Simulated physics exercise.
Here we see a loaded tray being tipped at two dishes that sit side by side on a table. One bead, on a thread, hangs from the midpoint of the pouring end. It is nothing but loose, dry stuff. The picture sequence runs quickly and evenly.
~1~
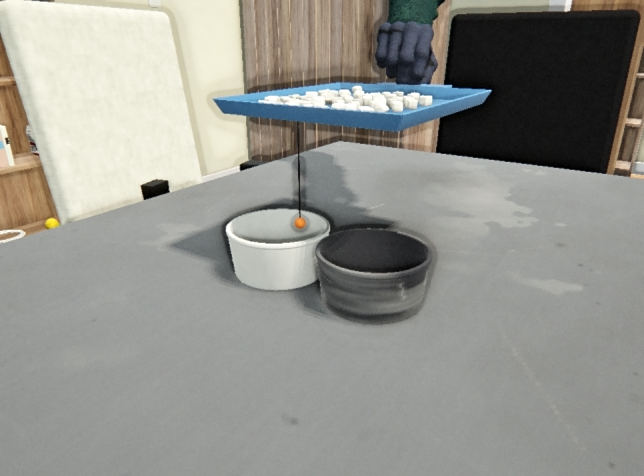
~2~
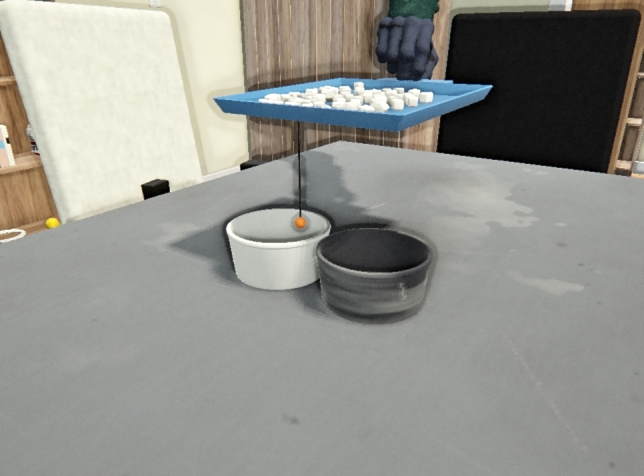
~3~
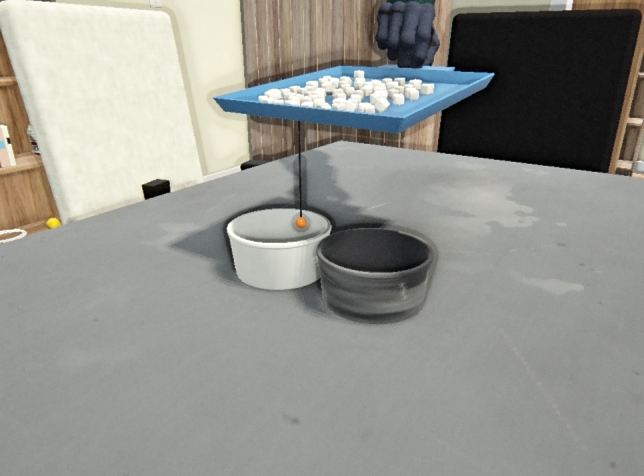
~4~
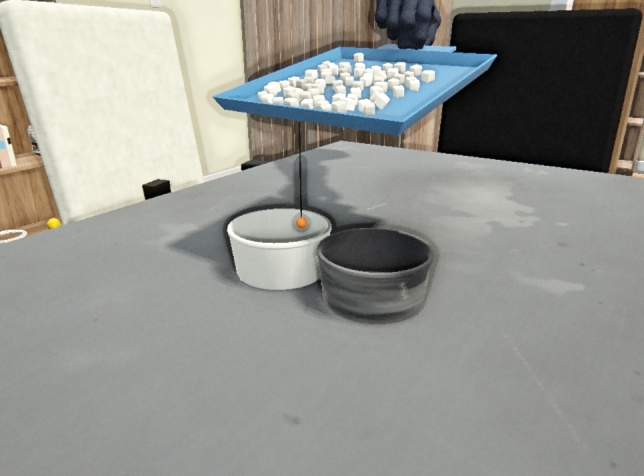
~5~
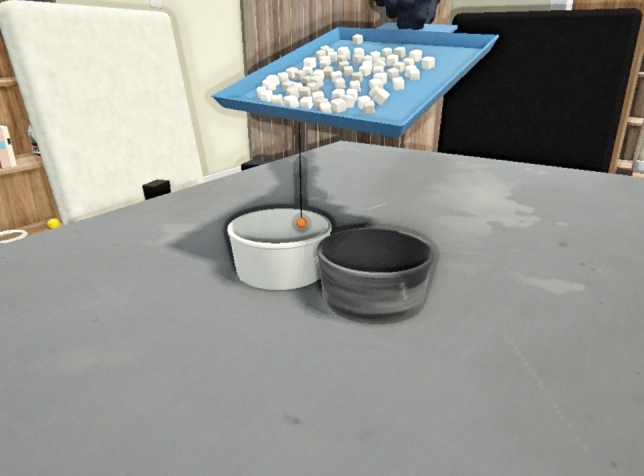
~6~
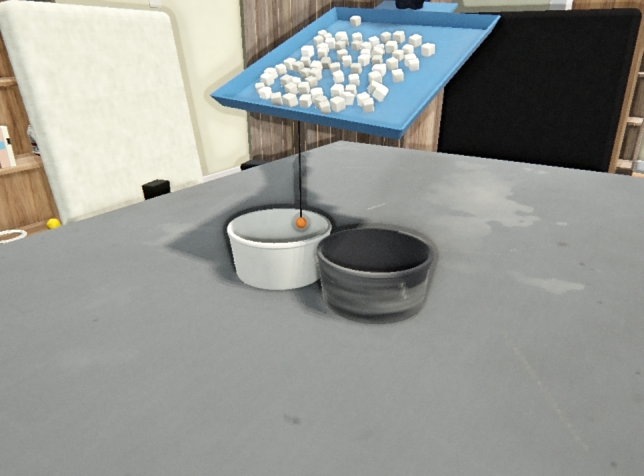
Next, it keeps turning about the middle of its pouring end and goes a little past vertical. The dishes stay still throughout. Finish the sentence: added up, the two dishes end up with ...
... under half of it.
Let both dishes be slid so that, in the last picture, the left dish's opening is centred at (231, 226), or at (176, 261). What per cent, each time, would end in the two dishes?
Close to 40 in a hundred, then close to 20 in a hundred.
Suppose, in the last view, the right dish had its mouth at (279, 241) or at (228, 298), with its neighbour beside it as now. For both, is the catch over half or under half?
Result, first setup: A minority share; second setup: A minority share.
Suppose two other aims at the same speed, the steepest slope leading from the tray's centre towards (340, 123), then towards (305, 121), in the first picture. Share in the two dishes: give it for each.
The first try gives close to 40 percent; the next gives 0 percent.
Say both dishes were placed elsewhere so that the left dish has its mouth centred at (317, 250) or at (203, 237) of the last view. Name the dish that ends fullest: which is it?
Try 1: The dish to the left; try 2: The dish to the right.
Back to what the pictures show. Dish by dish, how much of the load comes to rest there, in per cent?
Count per hundred - left dish ~ 0, right dish ~ 20.
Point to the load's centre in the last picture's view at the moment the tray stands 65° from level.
In the last view, the load is centred near (310, 107).
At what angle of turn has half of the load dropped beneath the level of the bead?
Around 85° at that moment.
Just after the last frame, tray tipped steeply; almost all on the tray; about a tenth in the air.
A moment on, tray tipped past a quarter turn; just a few on the tray; about a tenth in the right dish; the larger part outside both; about a tenth in the air.
Further on, tray tipped past a quarter turn; roughly a quarter in the right dish; the larger part outside both.
When it is over, tray tipped past a quarter turn; roughly a quarter in the right dish; not one in the left dish; the larger part outside both.
